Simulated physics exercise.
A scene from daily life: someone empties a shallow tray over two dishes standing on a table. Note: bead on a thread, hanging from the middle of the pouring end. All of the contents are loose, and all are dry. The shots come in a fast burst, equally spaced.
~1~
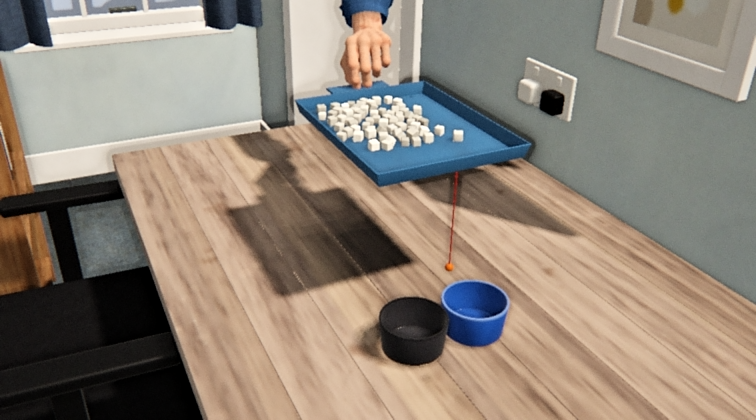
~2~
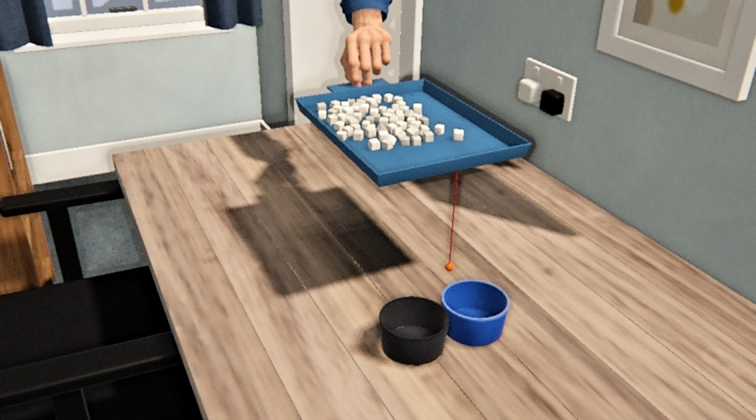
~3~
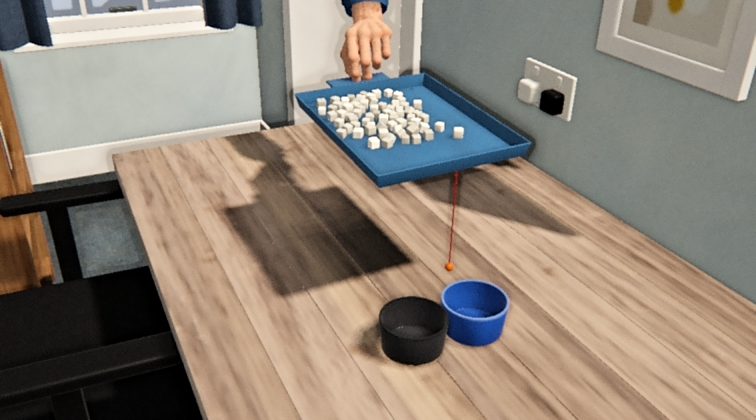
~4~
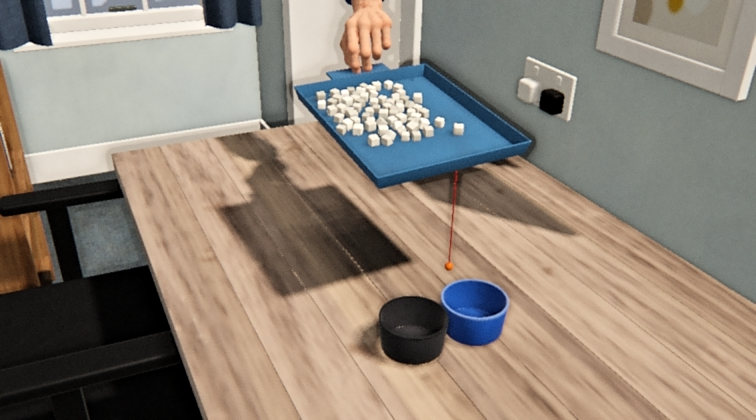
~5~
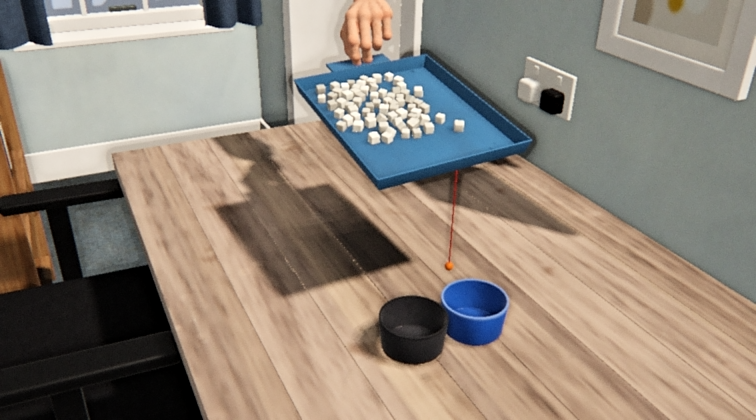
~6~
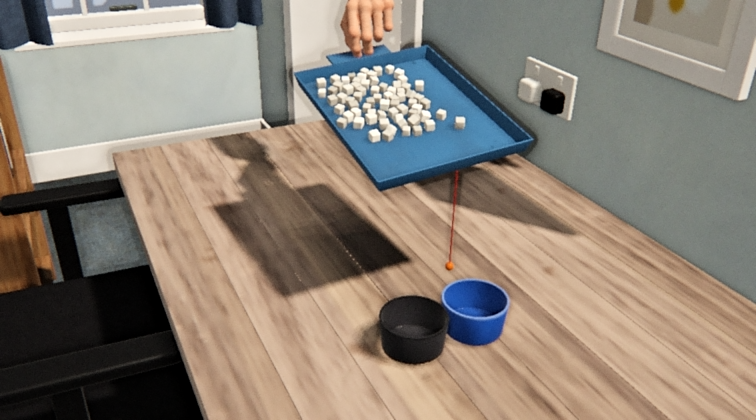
A blue tray of sugar cubes, with a hand at its far end, tilted slightly toward its left front corner above a black dish and a blue one, while the orange bead hung still.
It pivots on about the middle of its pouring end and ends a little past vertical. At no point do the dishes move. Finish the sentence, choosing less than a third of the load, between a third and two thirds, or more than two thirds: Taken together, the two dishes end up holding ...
Taken together, the two dishes end up holding between a third and two thirds of the load.
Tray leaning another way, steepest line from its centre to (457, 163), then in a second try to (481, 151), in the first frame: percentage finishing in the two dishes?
That comes to 50 per cent the first time and 10 per cent the second.
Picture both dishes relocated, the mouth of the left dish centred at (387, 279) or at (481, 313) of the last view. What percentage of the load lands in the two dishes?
Around 10 % followed by around 0 %.
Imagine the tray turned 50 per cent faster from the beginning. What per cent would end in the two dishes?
Roughly 40 percent, give or take.
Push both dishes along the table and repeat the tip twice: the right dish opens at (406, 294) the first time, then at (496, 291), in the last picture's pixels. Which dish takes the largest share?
So at the first spot it's the one placed on the right, and at the second spot it's the one placed on the left.
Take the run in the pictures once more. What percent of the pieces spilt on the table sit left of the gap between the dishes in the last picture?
About 90 percent.
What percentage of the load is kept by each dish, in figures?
Per hundred pieces: Left dish roughly 40, right dish roughly 0.
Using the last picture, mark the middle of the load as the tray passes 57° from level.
Look about (395, 150) in the last picture.
Soon after the last picture, tray tipped steeply; nearly all on the tray; a stray few in the left dish; a stray few in the air.
A little later, tray tipped right over; nearly all on the tray; a small part in the left dish; a stray few outside both; a stray few in the air.
Later still, tray tipped past a quarter turn; about half in the left dish; a stray few in the right dish; about half outside both.
At rest, tray tipped past a quarter turn; about half in the left dish; a stray few in the right dish; about half outside both.
